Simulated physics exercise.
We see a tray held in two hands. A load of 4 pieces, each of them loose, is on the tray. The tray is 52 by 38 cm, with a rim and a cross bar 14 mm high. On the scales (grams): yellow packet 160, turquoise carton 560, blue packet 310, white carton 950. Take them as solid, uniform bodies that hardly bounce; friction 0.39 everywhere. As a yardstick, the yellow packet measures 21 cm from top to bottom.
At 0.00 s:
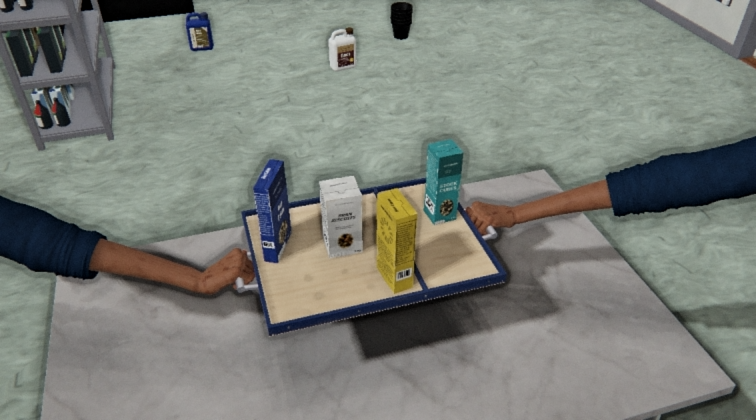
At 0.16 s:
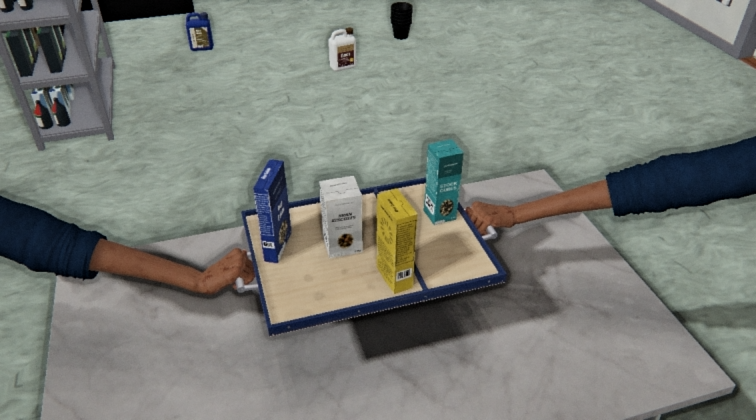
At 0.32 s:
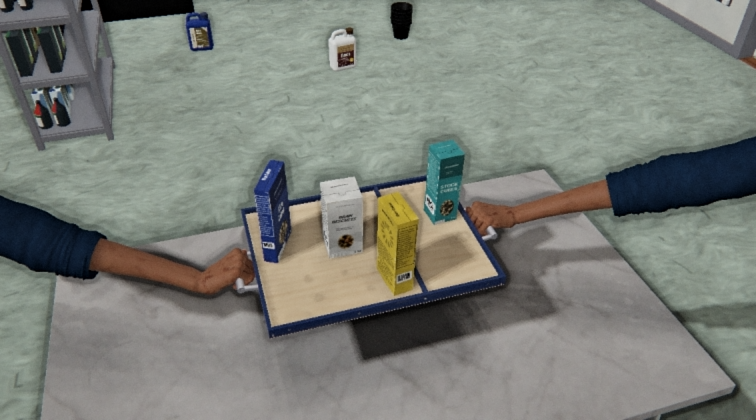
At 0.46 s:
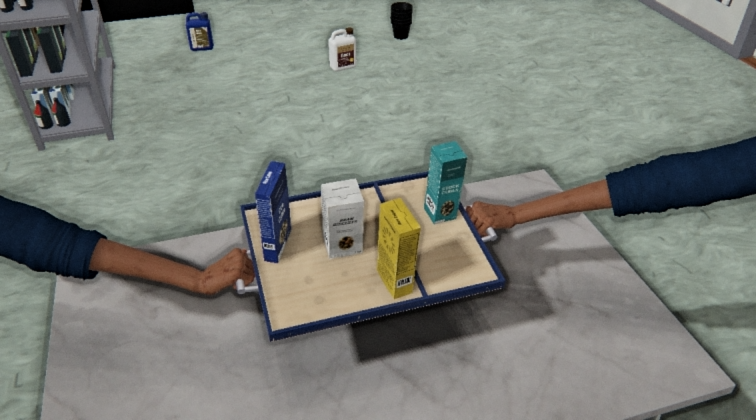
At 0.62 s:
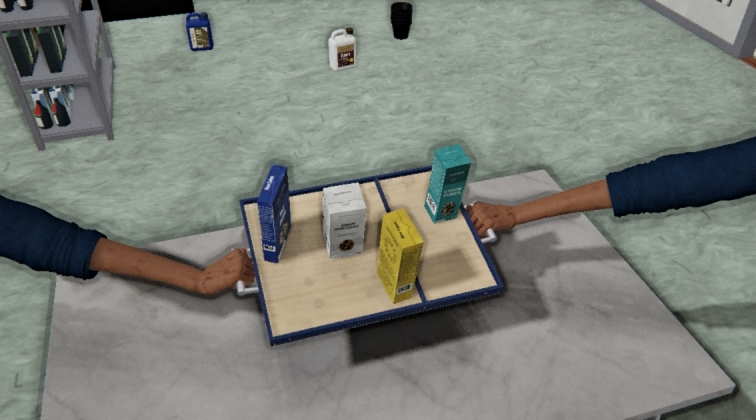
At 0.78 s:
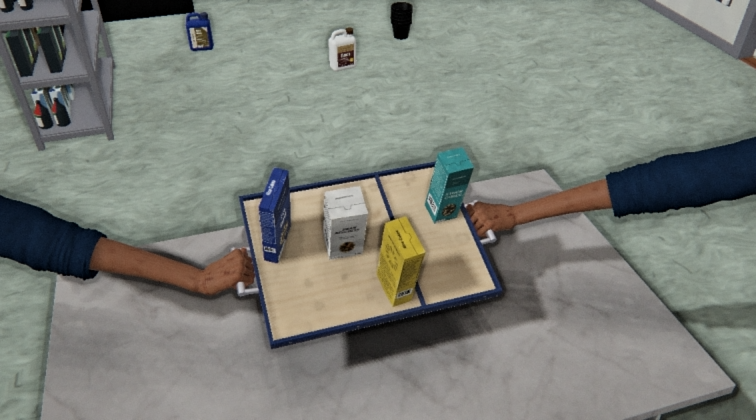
Above a marble table, two hands holding a tray of four upright cartons level, then steadily tilting its near edge down.
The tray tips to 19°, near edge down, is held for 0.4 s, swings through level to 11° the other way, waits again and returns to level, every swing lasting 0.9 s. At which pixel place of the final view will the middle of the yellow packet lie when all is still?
Resting place of the yellow packet: (396, 242).
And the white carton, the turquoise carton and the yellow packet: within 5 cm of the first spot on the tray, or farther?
The white carton keeps its place; the turquoise carton ends elsewhere; the yellow packet holds its spot.
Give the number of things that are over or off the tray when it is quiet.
That comes to 2.
By 1.38 s, tray tilted 19°, near edge down; turquoise carton on its side; blue packet rocked 16° off its seat.
By 1.78 s, tray tilted 8°, near edge down; turquoise carton on its side; blue packet rocked 38° off its seat.
When it is over (4.1 s), lying over on the tray, turquoise carton and blue packet; the other 2 within 5 cm of the start. In the last view, yellow packet near (396, 242).
